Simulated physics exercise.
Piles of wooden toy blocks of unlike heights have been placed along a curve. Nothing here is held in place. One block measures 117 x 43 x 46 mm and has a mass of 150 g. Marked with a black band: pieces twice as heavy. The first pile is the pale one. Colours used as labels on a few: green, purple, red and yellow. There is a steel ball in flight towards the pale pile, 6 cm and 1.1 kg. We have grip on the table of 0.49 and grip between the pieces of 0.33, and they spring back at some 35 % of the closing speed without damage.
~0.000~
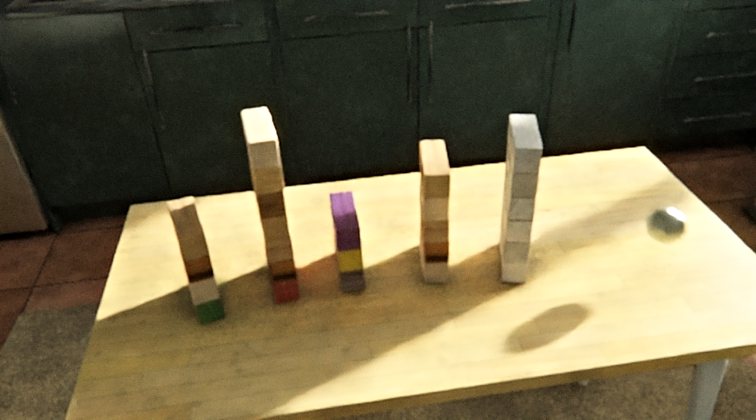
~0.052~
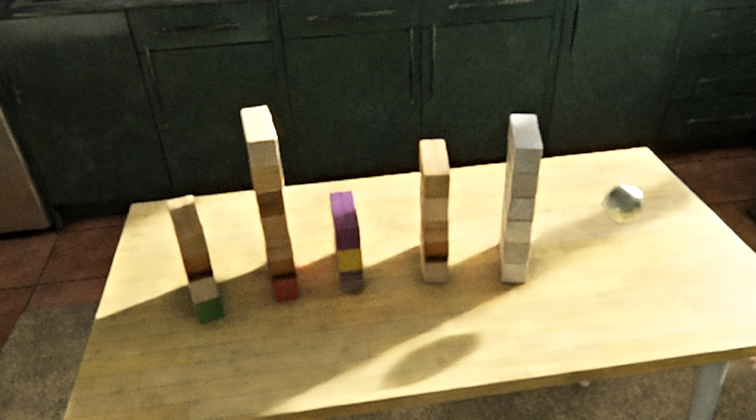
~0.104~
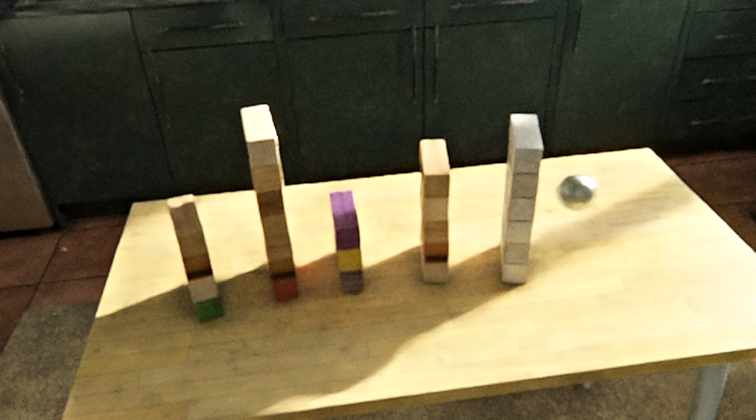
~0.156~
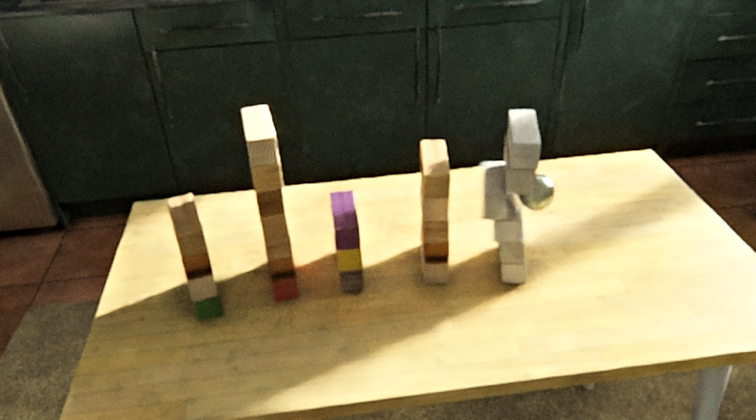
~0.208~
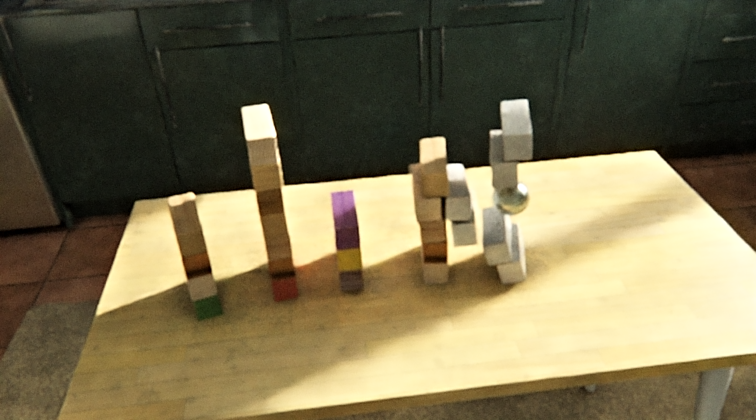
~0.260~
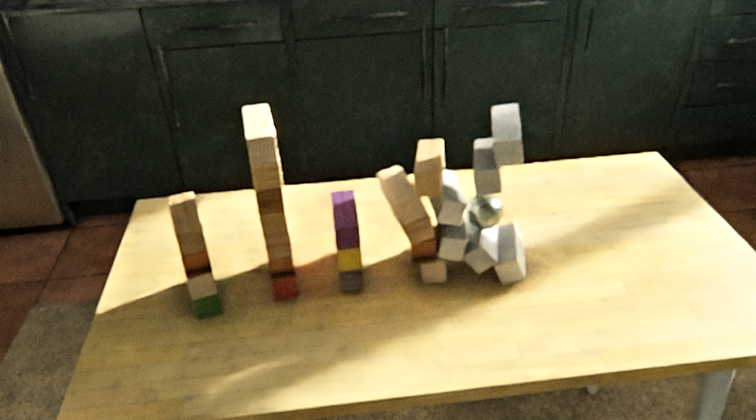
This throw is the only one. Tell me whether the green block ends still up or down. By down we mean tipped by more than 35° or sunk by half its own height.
The green block ends still up.
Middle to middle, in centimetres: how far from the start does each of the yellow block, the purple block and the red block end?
About: Yellow 8, purple 10, red 0.
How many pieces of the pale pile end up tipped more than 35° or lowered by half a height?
That makes 6 in all.
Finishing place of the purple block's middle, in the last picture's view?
Resting position, last image: About (303, 239).
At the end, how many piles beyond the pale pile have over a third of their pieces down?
Tally: 2.
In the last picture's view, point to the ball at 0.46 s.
About (450, 224).
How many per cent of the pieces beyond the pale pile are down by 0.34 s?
At that instant, 5 percent.
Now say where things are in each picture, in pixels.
In the first frame (pixels give the middle of a visible side; the camera moves round a little), ball (666, 225) 20 cm from contact, 1.9 m/s; green block (210, 312); purple block (344, 209); yellow block (351, 261); none of the others has stirred.
In the second frame, ball (623, 204) 12 cm from contact, 1.7 m/s; green block (210, 311).
In the third frame, ball (576, 193) 41 mm from contact, 1.6 m/s; green block (209, 310).
In the fourth frame, ball (536, 192) after contact, 0.9 m/s; green block (209, 309); none of the others has stirred.
In the fifth frame, ball (510, 198) after contact, 1.0 m/s; green block (208, 308); steepest lean 5°, the block at (427, 210); movement in 3 of them.
In the sixth frame, ball (484, 212) after contact, 1.0 m/s; green block (208, 307); red block (285, 290); purple block (345, 208); steepest lean 11°, the block at (412, 211); movement in 5 of them.
After 0.34 s, 6 of the pale pile down; 1 of the 19 other blocks down; green block unmoved; purple block 12 mm from its place.
After 0.46 s, 6 of the pale pile down; 4 of the 19 other blocks down; green block unmoved; yellow block 24° from how it stood.
In the end (1.5 s), 6 of the pale pile down; 6 of the 19 other blocks down; green block unmoved; purple block 46 mm lower; yellow block 46 mm lower. From the last view, middles, green block near (203, 287), purple block near (304, 239).
